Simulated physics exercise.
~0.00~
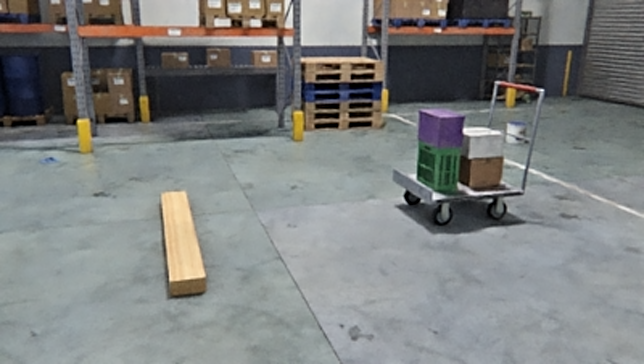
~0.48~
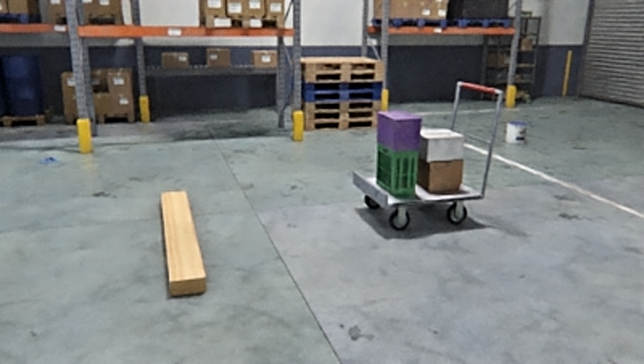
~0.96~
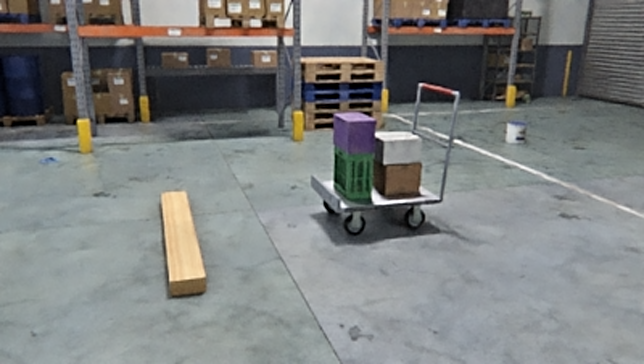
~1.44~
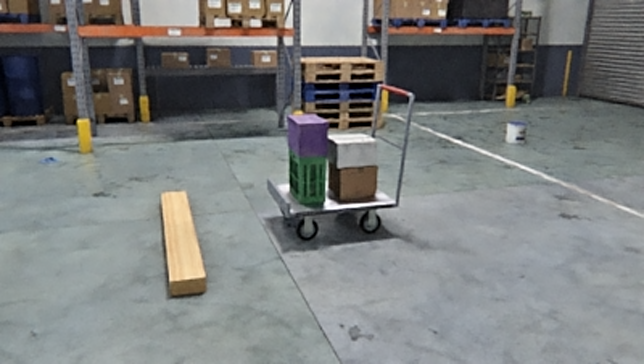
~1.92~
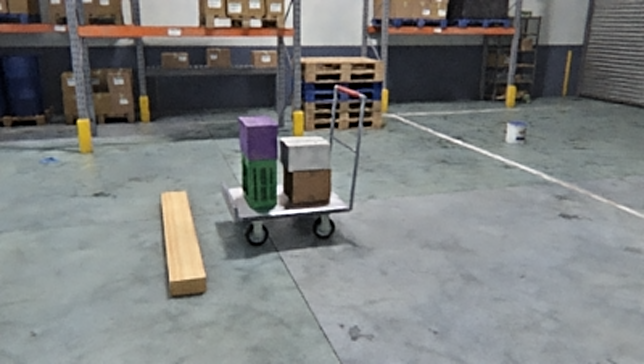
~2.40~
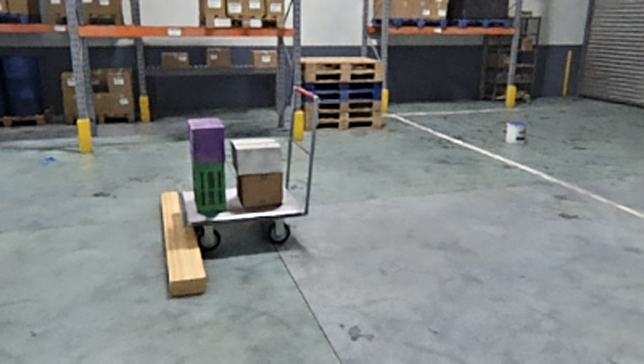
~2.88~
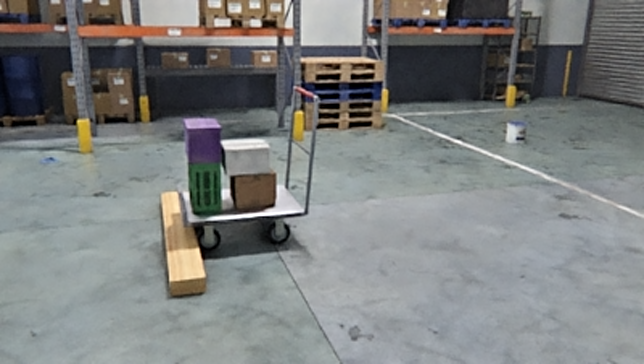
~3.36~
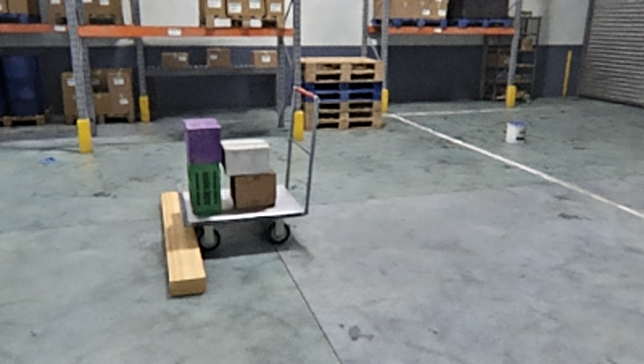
A flat trolley carrying a purple tote on a green crate and a white carton on a brown parcel rolled left across a warehouse floor until it stopped at a wooden kerb, where the load shifted slightly forward but everything stayed on the deck.
